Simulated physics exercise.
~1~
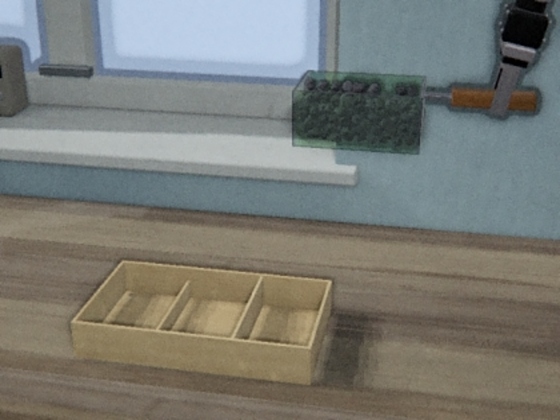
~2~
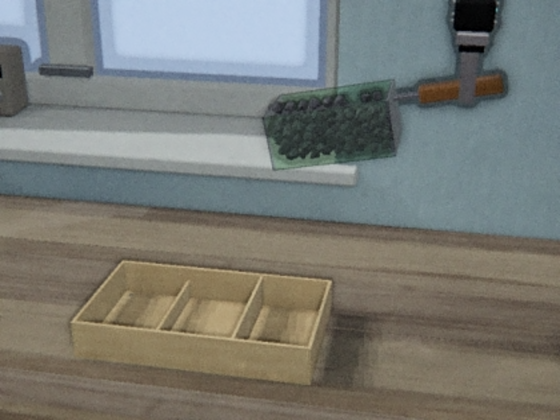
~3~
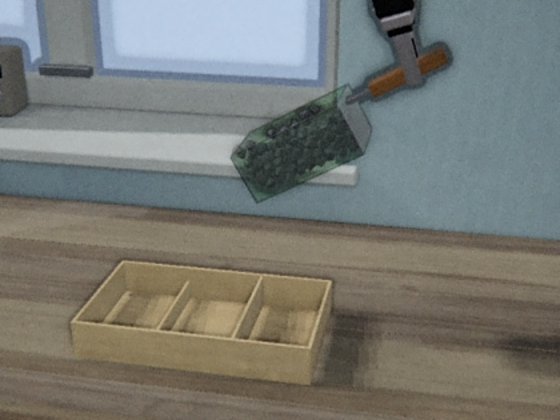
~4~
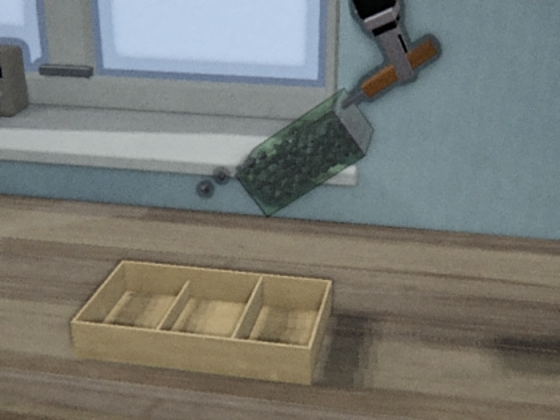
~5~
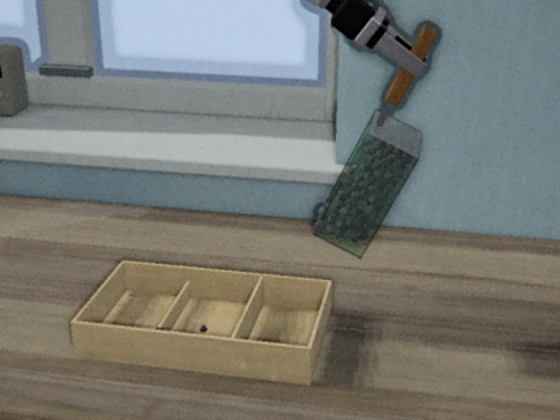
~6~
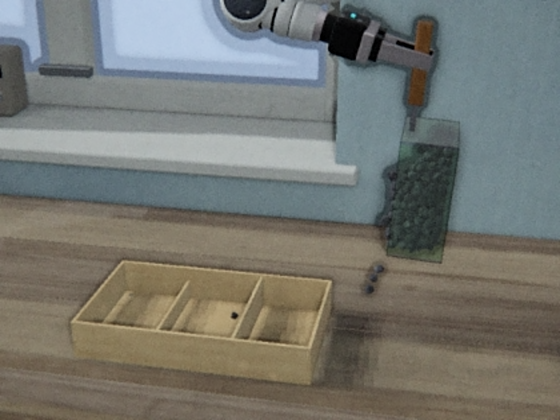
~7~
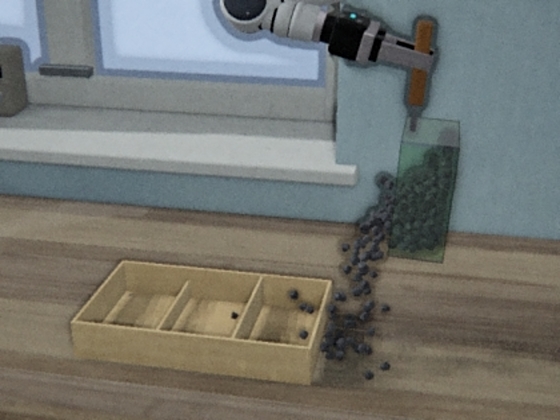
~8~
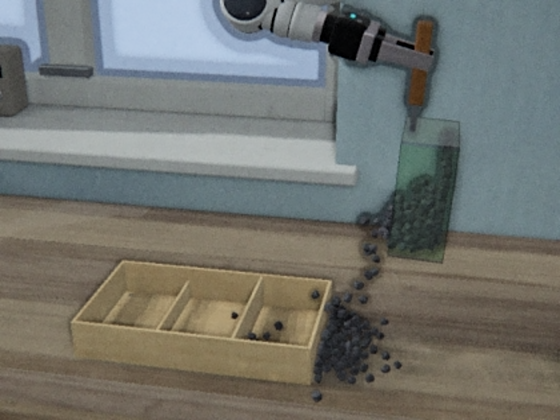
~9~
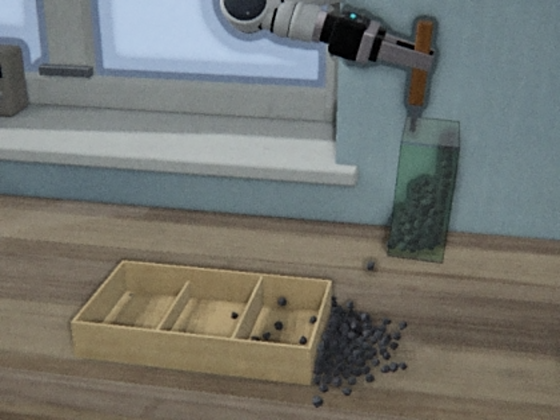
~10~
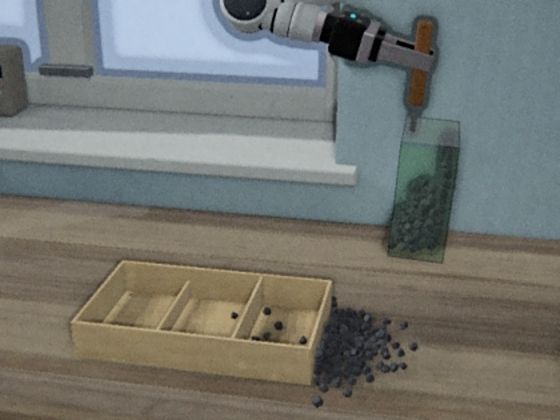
To begin with, a robot arm holds a see-through green box of small dark pebbles by its orange handle, above a wooden table where a crate with three parts sits. The arm moves the box left and down while tipping it, and a couple of pebbles fall toward the crate. It then swings the box back to the right until it hangs nearly upright. Pebbles pour out beside the crate, a few landing in its right part. Finally the flow stops, leaving a heap on the table and many pebbles still in the box.
